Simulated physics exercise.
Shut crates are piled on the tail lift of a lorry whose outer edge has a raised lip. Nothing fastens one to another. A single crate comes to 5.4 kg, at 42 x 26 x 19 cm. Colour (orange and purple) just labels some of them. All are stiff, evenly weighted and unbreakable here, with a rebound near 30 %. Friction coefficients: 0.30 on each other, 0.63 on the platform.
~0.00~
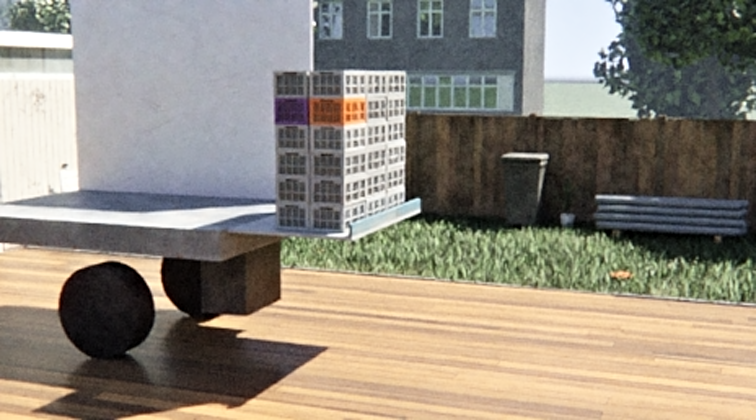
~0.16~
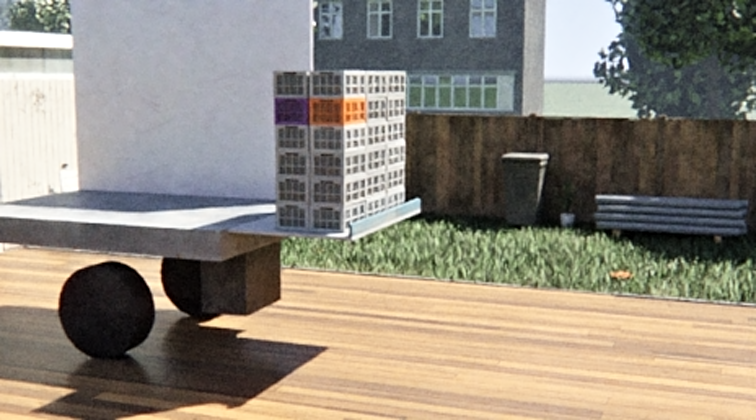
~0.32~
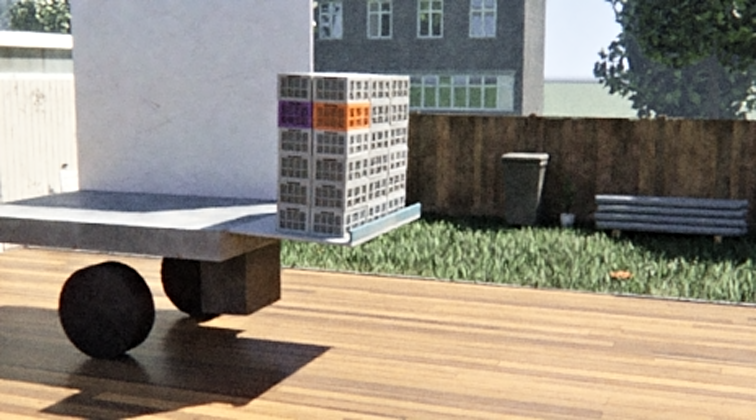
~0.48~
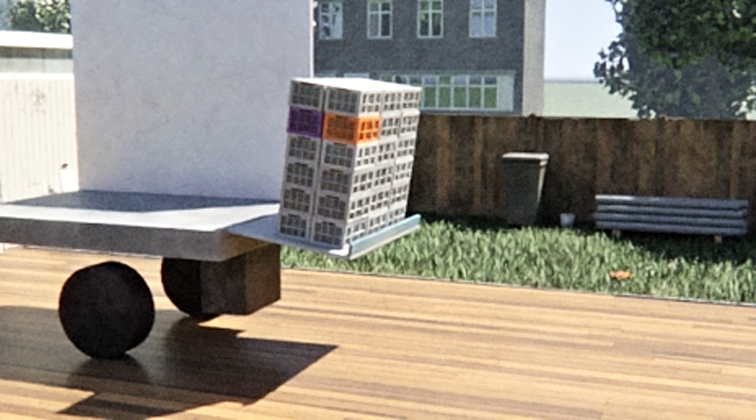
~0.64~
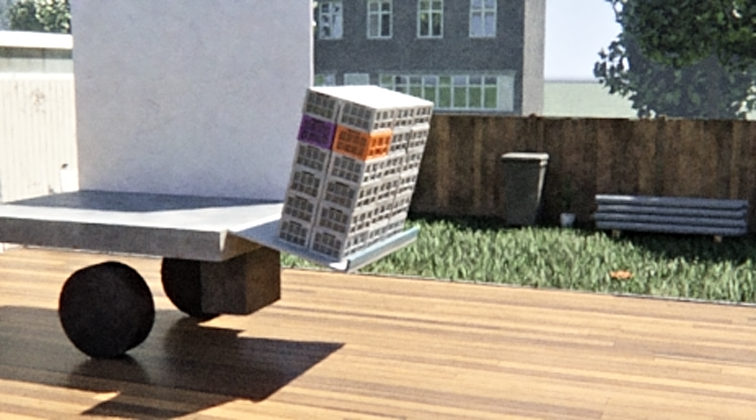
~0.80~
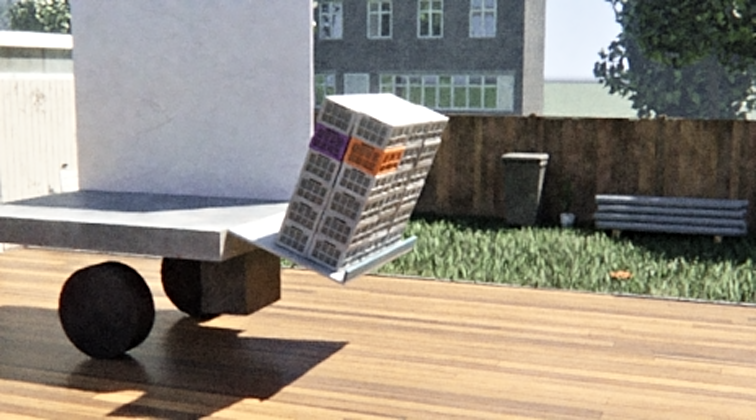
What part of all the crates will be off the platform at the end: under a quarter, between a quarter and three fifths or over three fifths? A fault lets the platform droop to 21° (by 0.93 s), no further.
It comes to upwards of three fifths.
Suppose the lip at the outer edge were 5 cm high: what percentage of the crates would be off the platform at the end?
In that case 90 per cent.
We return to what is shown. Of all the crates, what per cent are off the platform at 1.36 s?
At that moment 75 per cent.
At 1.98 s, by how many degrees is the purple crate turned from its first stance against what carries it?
About 170°.
After 1.04 s, slope 21°; 6 of the 36 crates off the platform; orange crate leaning 18°; purple crate leaning 17°.
After 1.36 s, slope 21°; 27 of the 36 crates off the platform; orange crate leaning 48°, 45 cm lower; purple crate leaning 45°, 39 cm lower.
After 1.98 s, slope 21°; 27 of the 36 crates off the platform; purple crate upside down; orange crate on its side.
By the end (2.4 s), slope 21°; 27 of the 36 crates off the platform; orange crate upside down; purple crate leaning 14°, 44 cm lower. That is 75 per cent. As the last picture would show them, middles, orange crate near (548, 392), purple crate near (719, 389).
